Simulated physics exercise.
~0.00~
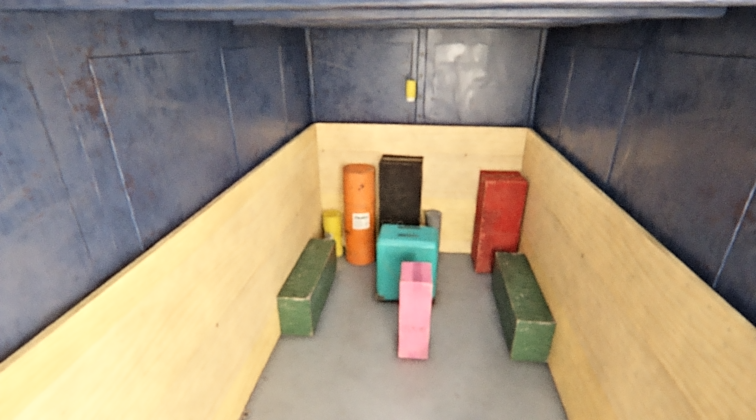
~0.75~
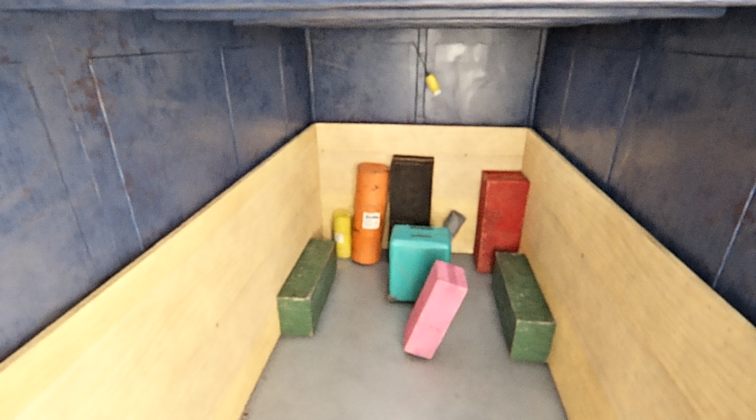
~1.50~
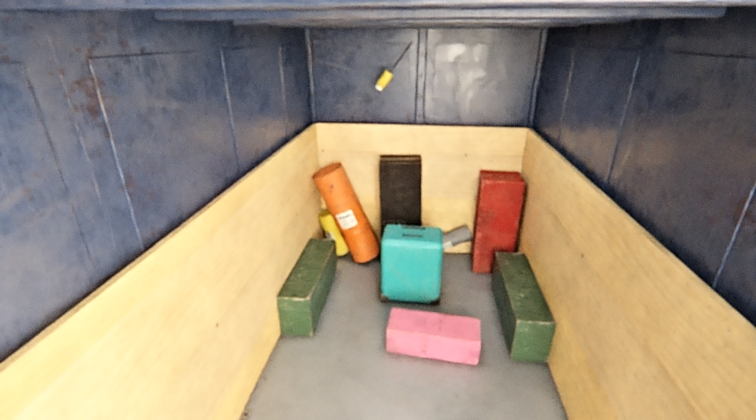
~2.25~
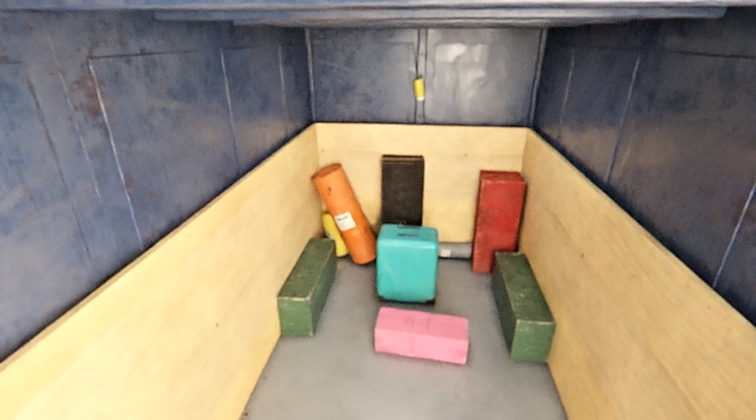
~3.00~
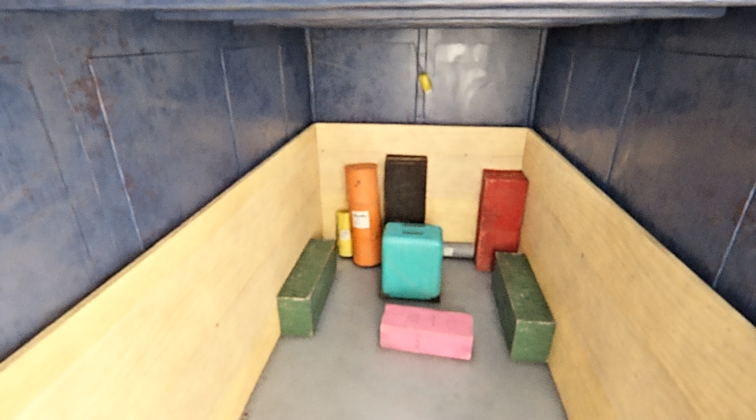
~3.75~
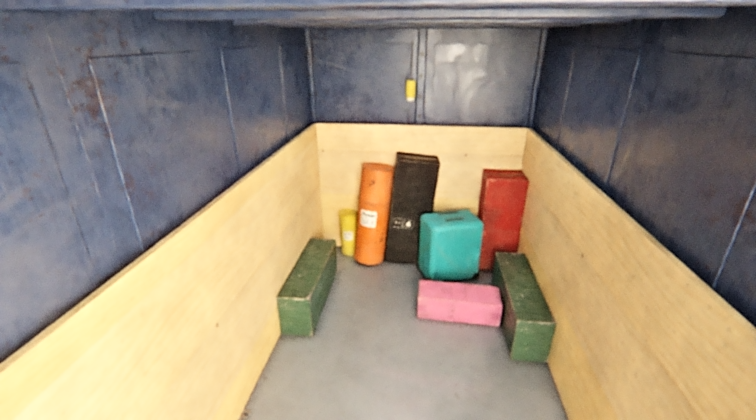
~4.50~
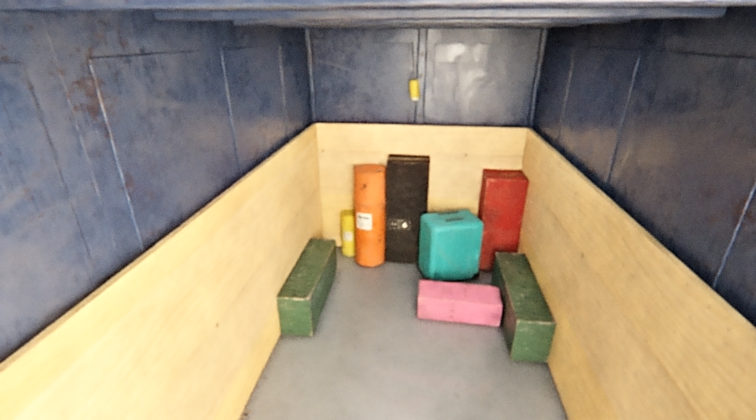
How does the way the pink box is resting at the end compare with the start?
At the start the pink box stands upright, but at the end it lies on its side on the floor.
